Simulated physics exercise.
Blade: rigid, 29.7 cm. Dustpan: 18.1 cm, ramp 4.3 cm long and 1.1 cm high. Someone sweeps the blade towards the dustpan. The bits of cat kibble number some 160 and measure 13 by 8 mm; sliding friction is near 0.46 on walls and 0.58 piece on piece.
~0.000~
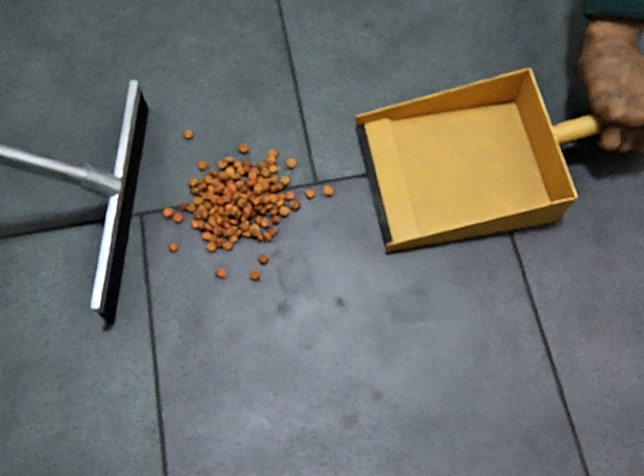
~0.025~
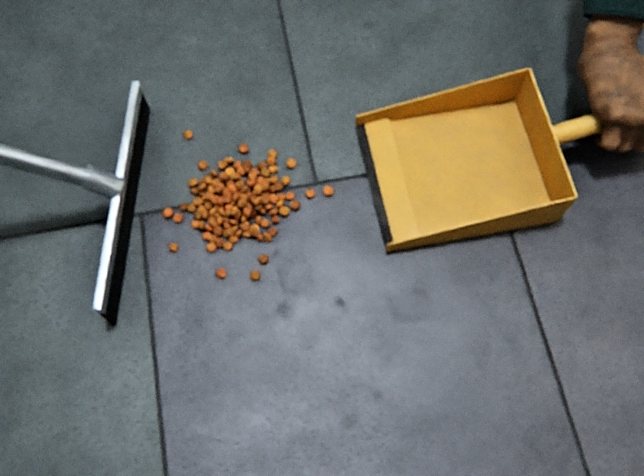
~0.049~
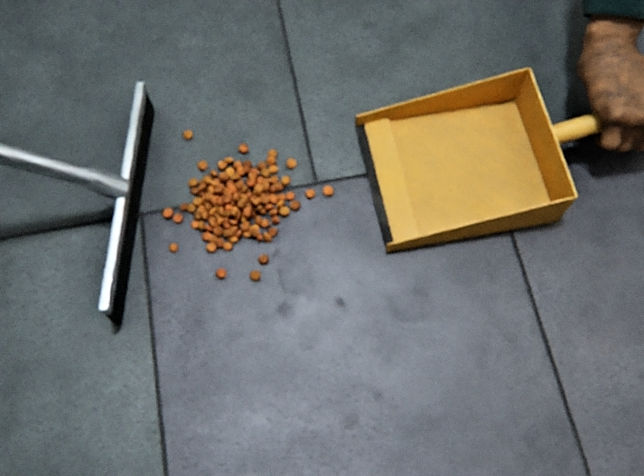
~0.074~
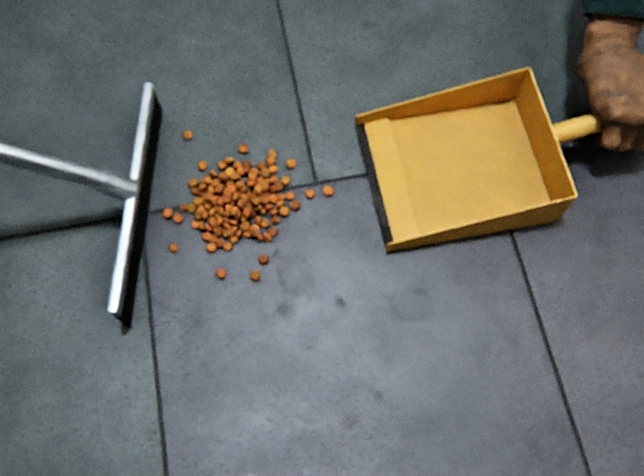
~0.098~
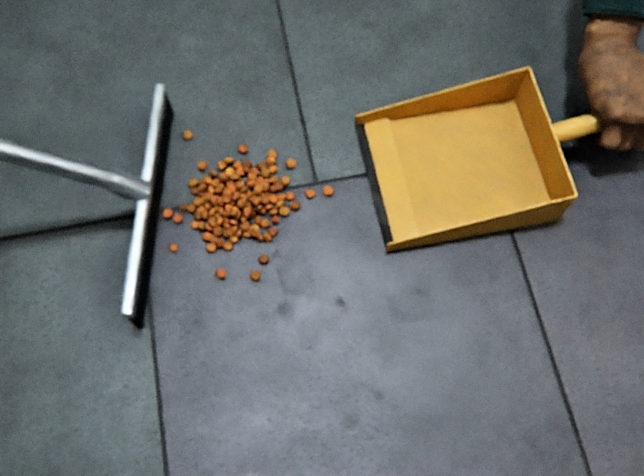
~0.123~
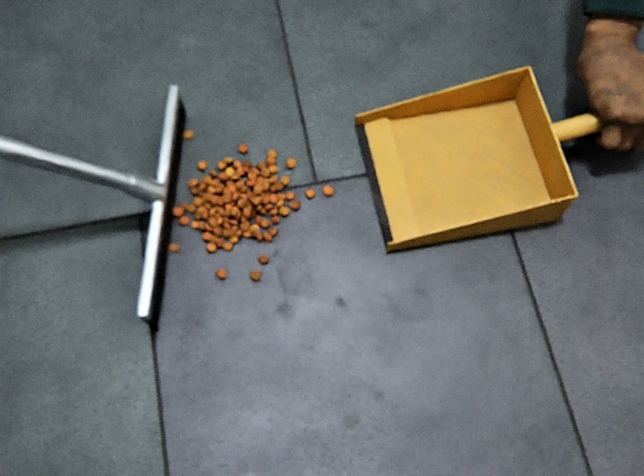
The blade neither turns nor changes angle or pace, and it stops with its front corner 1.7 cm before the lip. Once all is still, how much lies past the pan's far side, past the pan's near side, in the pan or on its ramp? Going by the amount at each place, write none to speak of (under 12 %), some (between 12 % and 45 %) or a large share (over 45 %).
Far side: None to speak of, near side: Some, pan: Some.
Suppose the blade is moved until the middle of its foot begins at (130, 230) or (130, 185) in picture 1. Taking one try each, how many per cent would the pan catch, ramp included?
I'd put it near 25 per cent for the first and near 15 per cent for the second.
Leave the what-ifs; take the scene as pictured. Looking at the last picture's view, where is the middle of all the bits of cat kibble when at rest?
In the last view, approximately (369, 217).
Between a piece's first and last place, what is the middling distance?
It works out to some 16 cm.
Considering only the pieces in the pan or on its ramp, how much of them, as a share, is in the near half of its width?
About 60 %.
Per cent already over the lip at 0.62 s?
Around 25 per cent of the load.
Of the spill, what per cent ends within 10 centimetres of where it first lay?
I'd say about 0 per cent.
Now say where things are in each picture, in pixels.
In the first frame, blade from (98, 308) to (136, 89), moved 0.0 cm, 0 of the pieces shifted so far; middle of the pieces at (237, 203); pan at (468, 170).
In the second frame, blade from (100, 309) to (138, 89), moved 0.2 cm, 0 of the pieces shifted so far; middle of the pieces at (237, 203).
In the third frame, blade from (106, 310) to (142, 90), moved 0.9 cm, 0 of the pieces shifted so far; middle of the pieces at (237, 203).
In the fourth frame, blade from (116, 312) to (151, 91), moved 2.0 cm, 0 of the pieces shifted so far; middle of the pieces at (237, 203).
In the fifth frame, blade from (129, 313) to (162, 92), moved 3.5 cm, 0 of the pieces shifted so far; middle of the pieces at (237, 203).
In the sixth frame, blade from (145, 315) to (176, 93), moved 5.3 cm, 2 of the pieces shifted so far; middle of the pieces at (237, 203); pan at (468, 169). Its pace works out near 0.72 m/s, heading 18 degrees towards the viewer's side.
Then, at 0.28 s, middle of the blade 15 cm from the lip; 0 % over the lip, far side 0 %, near side 0 %.
After 0.38 s, middle of the blade 8 cm from the lip; 0 % over the lip, far side 0 %, near side 15 %.
After 0.62 s, middle of the blade 5 cm from the lip; 25 % over the lip, far side 0 %, near side 20 %.
At rest (1.0 s), far side 0 %, near side 20 %, pan 25 %, in front of the lip or behind the blade 55 %.
